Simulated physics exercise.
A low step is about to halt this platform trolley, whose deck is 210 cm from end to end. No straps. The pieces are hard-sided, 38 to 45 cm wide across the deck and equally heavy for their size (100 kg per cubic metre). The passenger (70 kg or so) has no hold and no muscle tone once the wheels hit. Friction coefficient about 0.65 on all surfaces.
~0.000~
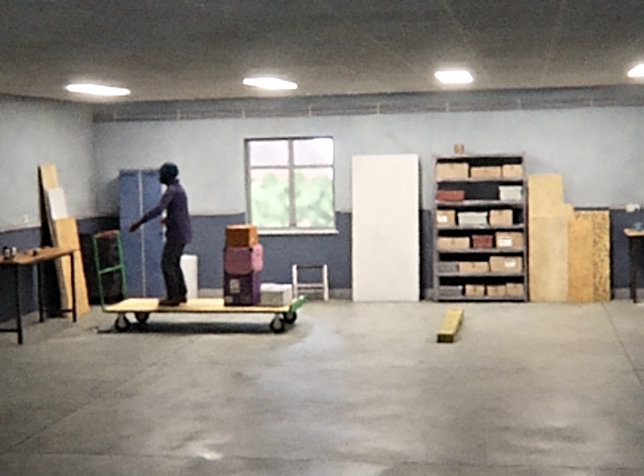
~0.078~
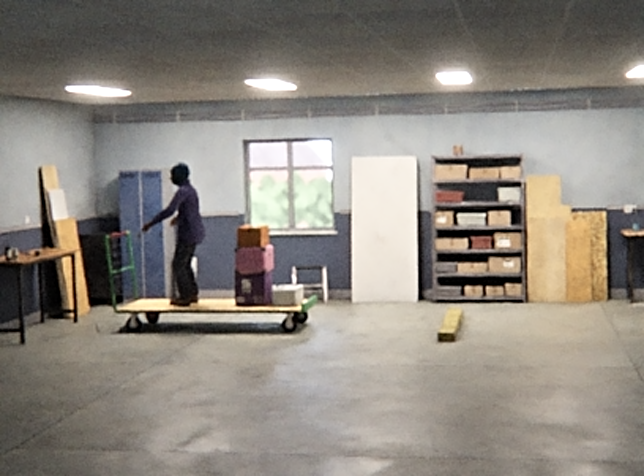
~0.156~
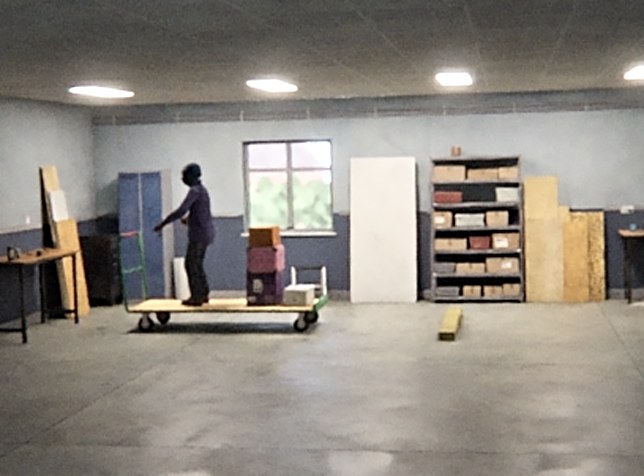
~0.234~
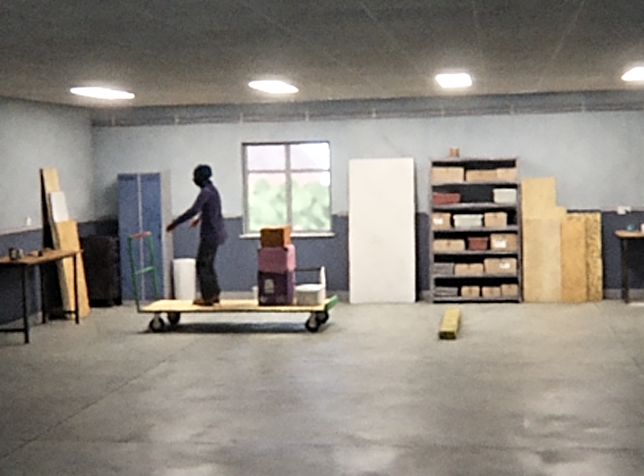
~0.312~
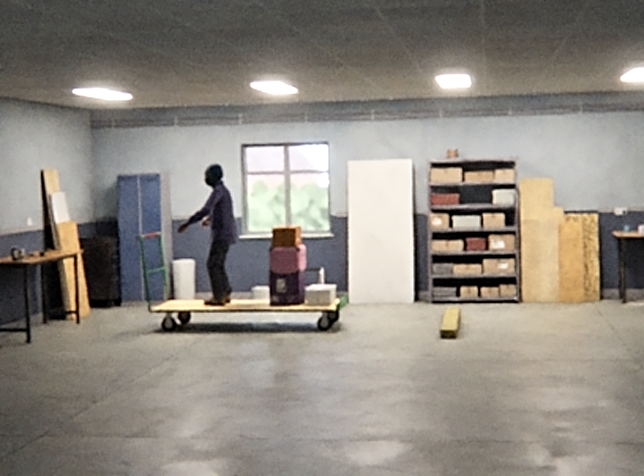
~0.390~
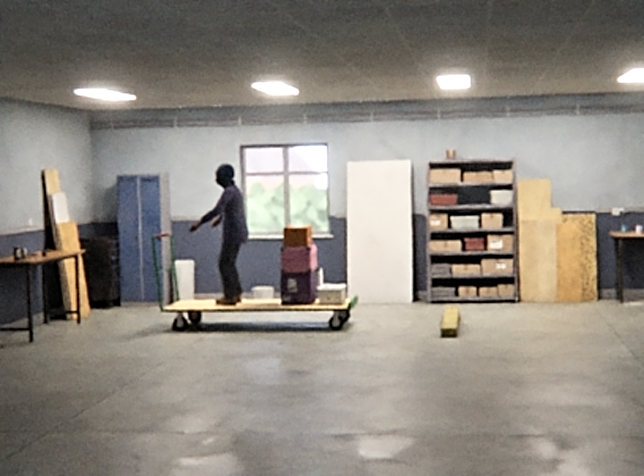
The clip shows a dark figure standing with arms held out on a flat platform trolley, behind a stacked orange carton and pink suitcase, as the trolley rolls steadily rightward across a workshop floor past lockers and a window.
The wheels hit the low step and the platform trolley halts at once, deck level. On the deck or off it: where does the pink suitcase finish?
At this pace the pink suitcase comes off.
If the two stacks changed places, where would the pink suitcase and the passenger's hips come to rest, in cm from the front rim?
In that case pink 50 past, hips 80 behind.
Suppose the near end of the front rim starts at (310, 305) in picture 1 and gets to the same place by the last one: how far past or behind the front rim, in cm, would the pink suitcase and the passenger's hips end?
In that case pink 40 behind, hips 90 behind.
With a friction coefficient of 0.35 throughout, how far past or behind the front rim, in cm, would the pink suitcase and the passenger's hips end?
Then pink 30 past, hips 90 behind.
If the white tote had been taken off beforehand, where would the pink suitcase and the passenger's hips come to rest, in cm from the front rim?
In that case pink 30 past, hips 80 behind.
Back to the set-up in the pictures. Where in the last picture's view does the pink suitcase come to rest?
At about (472, 310).
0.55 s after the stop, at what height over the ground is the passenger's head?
Roughly 90 cm above it.
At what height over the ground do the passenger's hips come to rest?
Some 35 cm up.
The wheels strike at 1.09 s.
After 1.34 s the pink suitcase is 37 cm behind the rim, tilted 20°, near (417, 255) in the last picture's view.
After 1.64 s the pink suitcase is 13 cm behind the rim, tilted 50°, near (438, 243) in the last picture's view.
After 2.09 s the pink suitcase is 32 cm past the rim, tilted 155°, near (479, 297) in the last picture's view.
At rest, 4.0 s, past the rim, pink suitcase and orange carton; behind it, white tote, purple parcel and the passenger's hips.
